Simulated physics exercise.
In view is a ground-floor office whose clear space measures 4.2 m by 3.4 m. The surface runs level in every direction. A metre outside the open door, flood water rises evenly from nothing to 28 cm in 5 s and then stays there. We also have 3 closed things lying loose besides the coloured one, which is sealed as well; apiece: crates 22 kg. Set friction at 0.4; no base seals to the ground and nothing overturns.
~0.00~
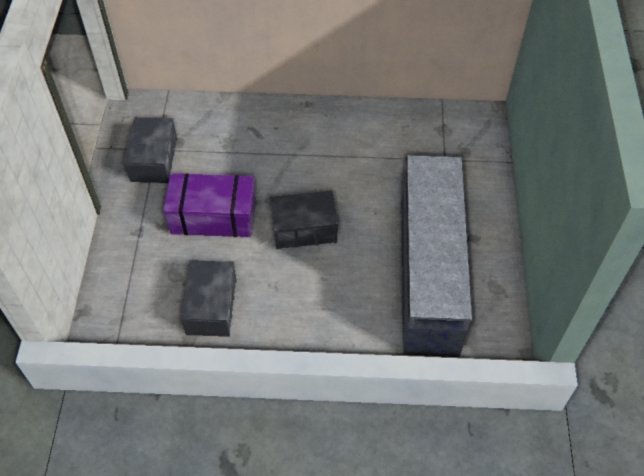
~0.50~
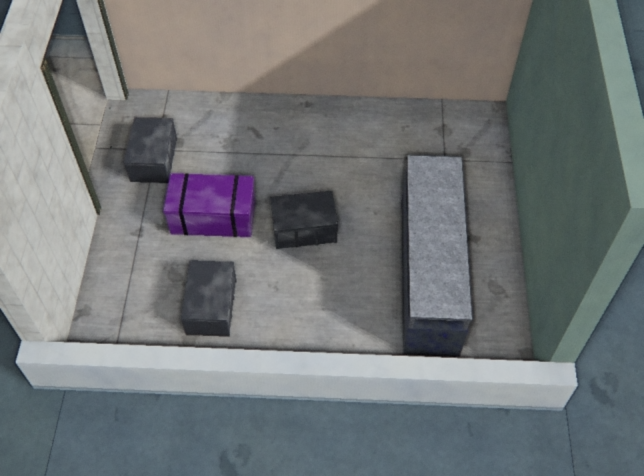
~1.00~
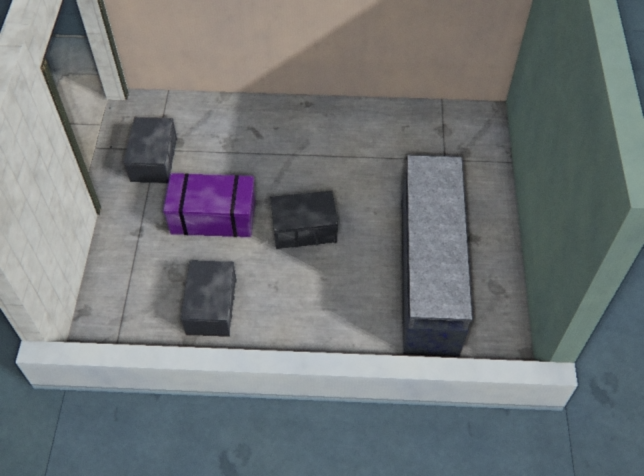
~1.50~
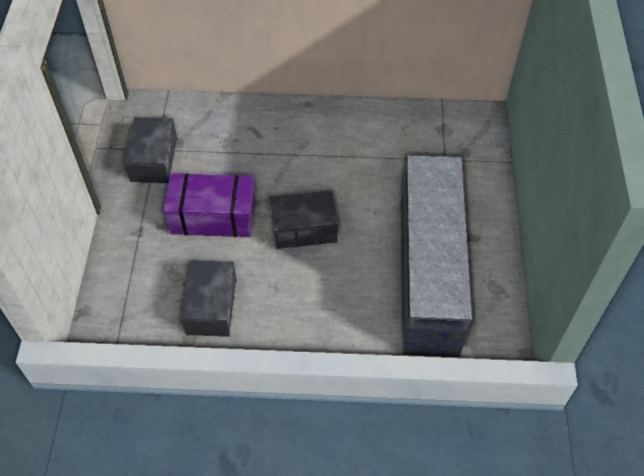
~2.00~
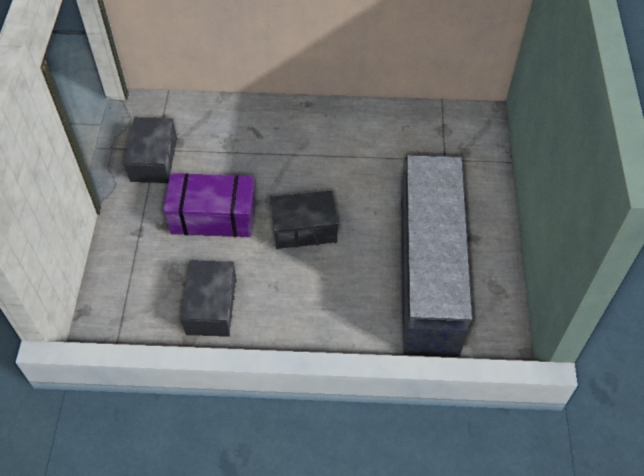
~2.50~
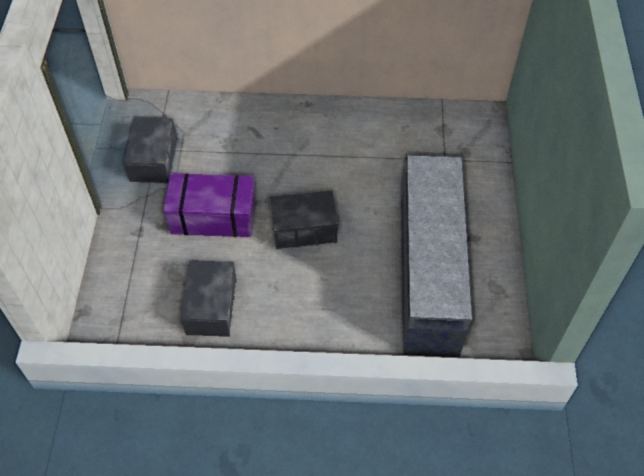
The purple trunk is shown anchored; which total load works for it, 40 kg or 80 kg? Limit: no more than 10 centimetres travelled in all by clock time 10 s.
Only 80 kg.
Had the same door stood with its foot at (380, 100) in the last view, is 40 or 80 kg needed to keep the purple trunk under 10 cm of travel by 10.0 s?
Then only the bigger mass works.
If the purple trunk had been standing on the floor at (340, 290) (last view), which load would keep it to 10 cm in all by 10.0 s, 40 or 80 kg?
Short answer: Heavier load only.
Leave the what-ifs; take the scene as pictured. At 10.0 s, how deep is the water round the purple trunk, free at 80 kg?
About 14 cm.
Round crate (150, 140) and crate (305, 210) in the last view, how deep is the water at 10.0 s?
Around 26 cm and 9 cm.
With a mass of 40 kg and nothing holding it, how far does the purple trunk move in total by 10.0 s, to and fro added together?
Total path: Approx. 60 cm.
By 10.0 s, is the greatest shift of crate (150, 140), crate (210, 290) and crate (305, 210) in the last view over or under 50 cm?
Exceeds it; falls short; falls short.
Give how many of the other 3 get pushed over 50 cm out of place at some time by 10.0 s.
Tally: 1.
After 3.5 s the purple trunk would be 0 cm from its start with 40 kg and 0 cm from its start with 80 kg; 2 cm of water round it then.
After 4.5 s the purple trunk would be 1 cm from its start with 40 kg and 0 cm from its start with 80 kg; 6 cm of water round it then.
After 7.0 s the purple trunk would be 51 cm from its start with 40 kg and 0 cm from its start with 80 kg; 8 cm of water round it then.
After 10.0 s the purple trunk would be 49 cm from its start with 40 kg and 0 cm from its start with 80 kg; 14 cm of water round it then.
